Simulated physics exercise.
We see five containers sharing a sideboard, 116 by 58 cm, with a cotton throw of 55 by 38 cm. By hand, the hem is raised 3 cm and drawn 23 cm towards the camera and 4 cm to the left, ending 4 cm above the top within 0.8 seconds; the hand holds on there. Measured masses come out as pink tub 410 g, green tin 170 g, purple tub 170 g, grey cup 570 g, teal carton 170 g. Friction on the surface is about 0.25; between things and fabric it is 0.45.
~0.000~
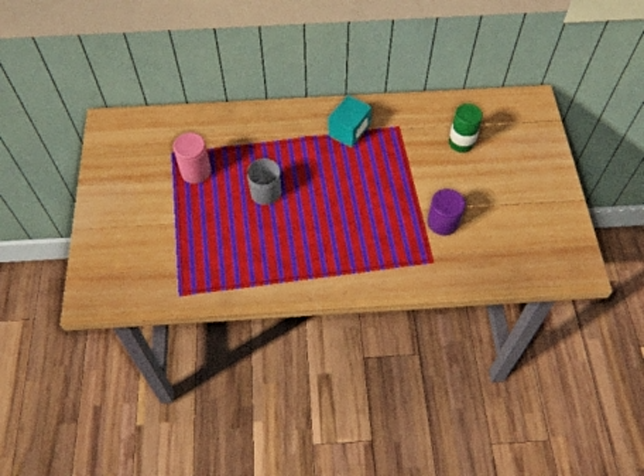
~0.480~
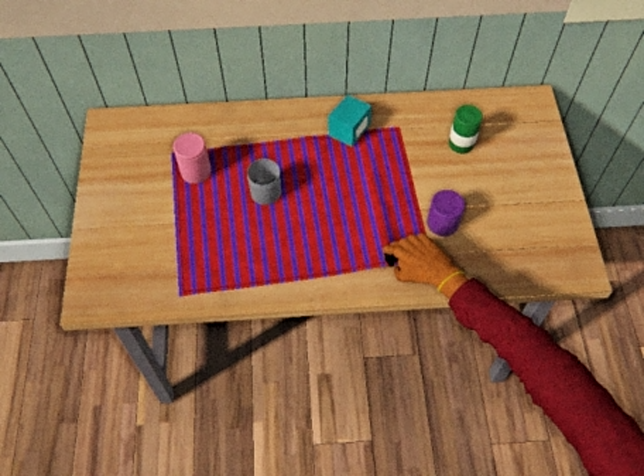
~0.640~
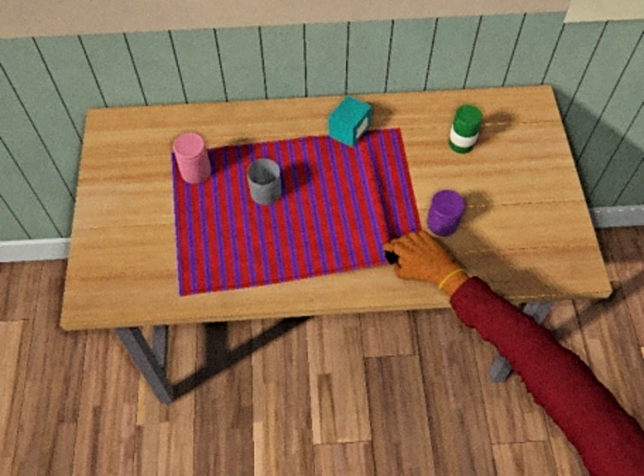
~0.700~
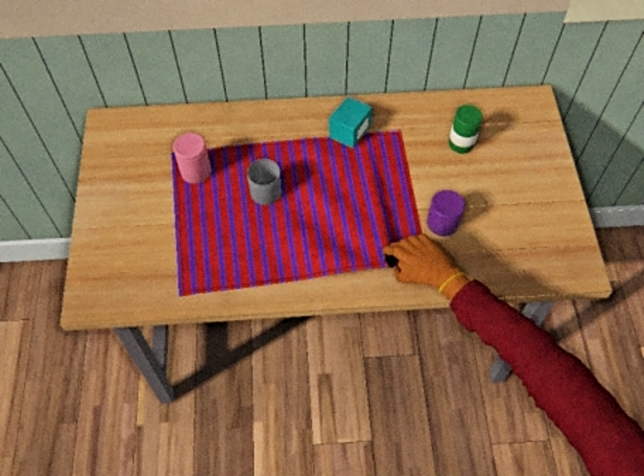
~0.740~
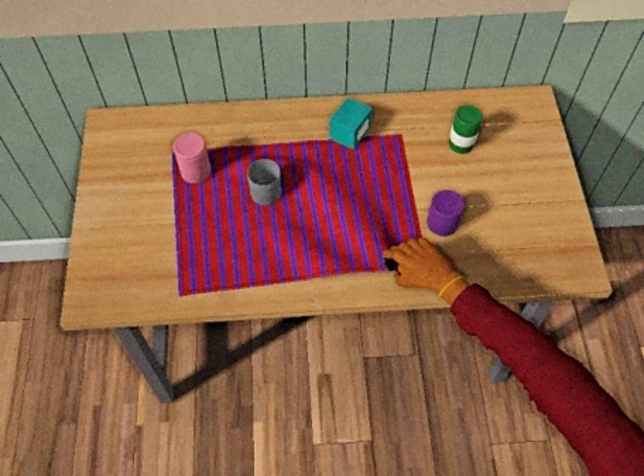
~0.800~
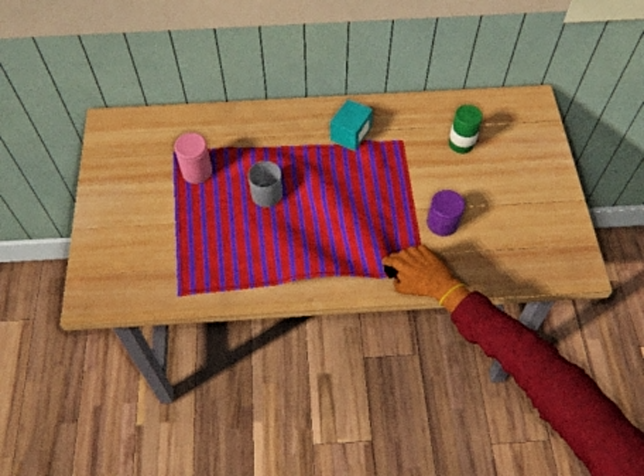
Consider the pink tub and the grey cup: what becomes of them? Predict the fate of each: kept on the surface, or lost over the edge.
Pink tub kept on the surface; grey cup kept on the surface.
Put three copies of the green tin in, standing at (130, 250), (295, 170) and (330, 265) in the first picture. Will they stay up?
Log, listed order - kept / kept / lost.
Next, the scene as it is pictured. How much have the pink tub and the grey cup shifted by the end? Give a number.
Net shift, approx.: Pink tub = 15 cm, grey cup = 20 cm.
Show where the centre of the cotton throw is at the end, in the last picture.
I'd say it sits around (325, 274) in the last picture.
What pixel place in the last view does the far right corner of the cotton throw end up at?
Roughly (427, 219).
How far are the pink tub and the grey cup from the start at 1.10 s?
The pink tub is 8 cm out, the grey cup 10 cm.
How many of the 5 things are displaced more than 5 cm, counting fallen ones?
2 in all.
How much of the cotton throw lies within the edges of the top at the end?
Share within the edges: Approx. 75 %.
After 1.0 s, 100 % of the cotton throw is still over the top; grey cup 5 cm off its start, pink tub 4 cm off its start, teal carton 2 cm off its start.
After 1.1 s, 90 % of the cotton throw is still over the top; grey cup 10 cm off its start, pink tub 8 cm off its start, teal carton 2 cm off its start.
After 1.3 s, 80 % of the cotton throw is still over the top; grey cup 15 cm off its start at (296, 221), pink tub 12 cm off its start at (235, 169), teal carton 2 cm off its start at (353, 119).
After 1.4 s, 75 % of the cotton throw is still over the top; grey cup 18 cm off its start, pink tub 15 cm off its start, teal carton 2 cm off its start.
After 3.0 s, 75 % of the cotton throw is still over the top; grey cup 18 cm off its start at (302, 232), pink tub 15 cm off its start at (244, 176), teal carton 2 cm off its start at (353, 119).
